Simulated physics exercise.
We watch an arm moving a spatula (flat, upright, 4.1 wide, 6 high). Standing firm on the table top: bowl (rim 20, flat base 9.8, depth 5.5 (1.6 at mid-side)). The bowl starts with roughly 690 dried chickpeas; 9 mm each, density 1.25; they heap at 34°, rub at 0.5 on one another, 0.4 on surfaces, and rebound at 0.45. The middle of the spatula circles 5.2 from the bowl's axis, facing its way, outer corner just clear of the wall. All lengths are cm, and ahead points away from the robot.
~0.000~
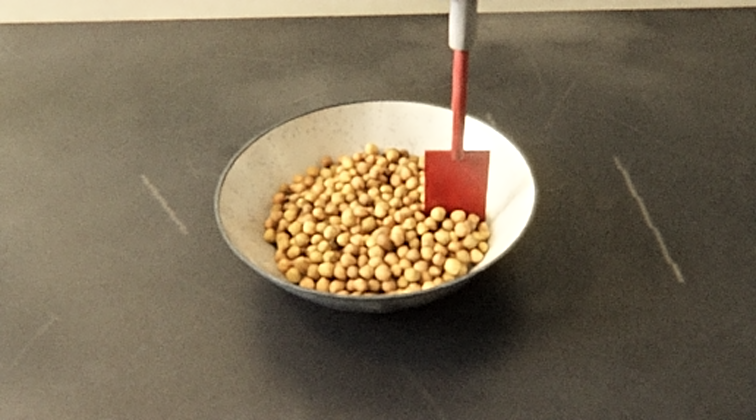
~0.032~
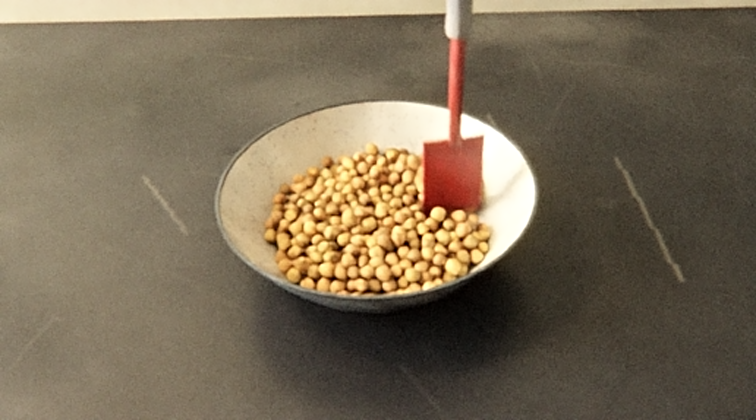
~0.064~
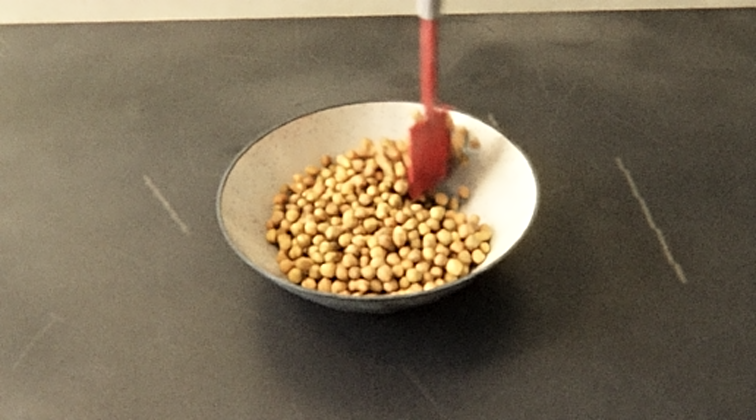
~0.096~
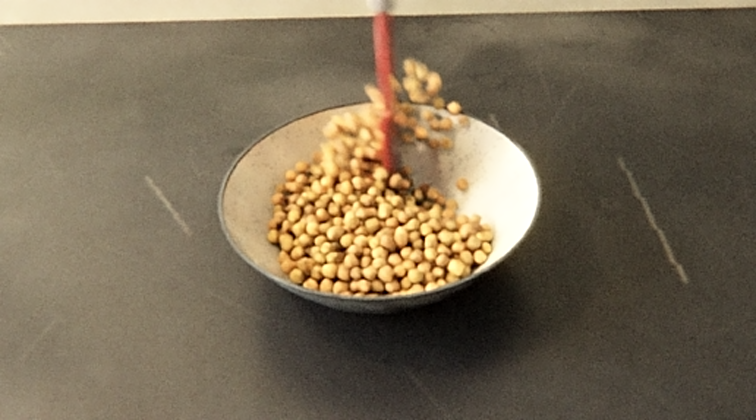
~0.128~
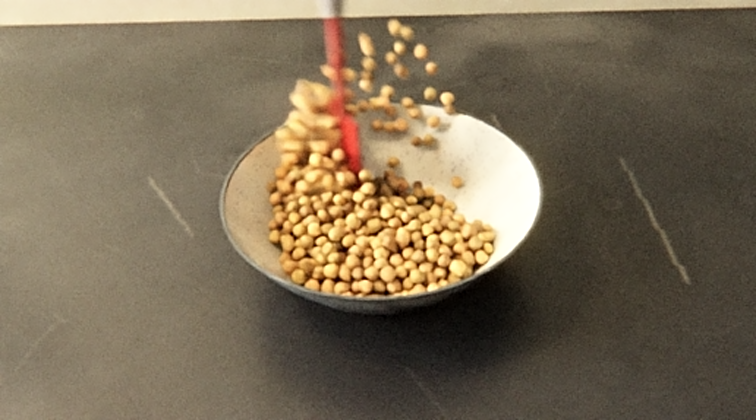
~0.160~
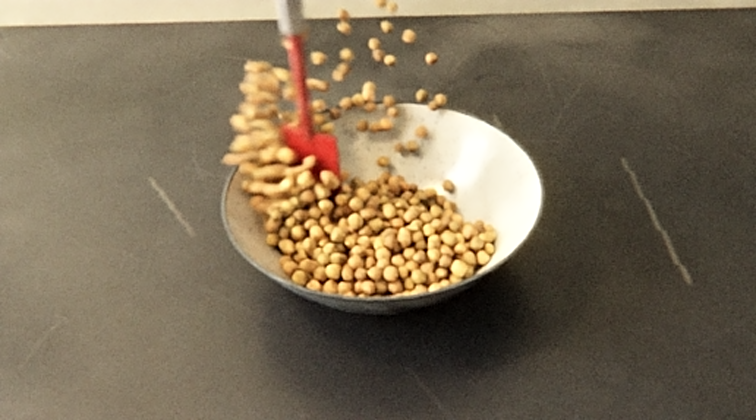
At first, a red spatula stands at the right side of a pale bowl heaped with dried chickpeas on a dark table. It turns and sweeps around the back of the bowl toward the left, pushing up a cluster of chickpeas. By the end, it is at the left side, with many chickpeas in the air.
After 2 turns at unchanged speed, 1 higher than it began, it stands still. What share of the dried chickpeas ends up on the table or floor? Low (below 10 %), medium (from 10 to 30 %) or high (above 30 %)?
On the table or floor the share is high, above 30 %.
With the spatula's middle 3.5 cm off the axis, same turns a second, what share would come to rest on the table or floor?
It would be near 25 per cent.
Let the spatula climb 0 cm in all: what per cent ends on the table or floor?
About 55 per cent.
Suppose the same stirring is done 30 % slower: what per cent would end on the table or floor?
In that case some 25 per cent.
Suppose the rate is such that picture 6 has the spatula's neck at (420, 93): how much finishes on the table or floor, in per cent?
Some 5 per cent.
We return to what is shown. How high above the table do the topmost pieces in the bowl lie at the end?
Roughly 4.0 cm.
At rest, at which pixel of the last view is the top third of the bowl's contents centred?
Near (373, 226).
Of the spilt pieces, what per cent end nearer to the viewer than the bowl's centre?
Some 50 per cent.
After 0.35 s, 13° round, highest piece 12 above the table; 486 in the bowl, 99 on the table or floor, 107 in flight or on the tool.
After 0.55 s, 229° round, highest piece 9 above the table; 427 in the bowl, 242 on the table or floor, 23 in flight or on the tool.
After 0.85 s, 0° round, highest piece 4 above the table; 419 in the bowl, 273 on the table or floor.
After 1.55 s, 0° round, highest piece 4 above the table; 419 in the bowl, 273 on the table or floor.
At rest, 419 in the bowl, 273 on the table or floor. That is 39 % on the table or floor.
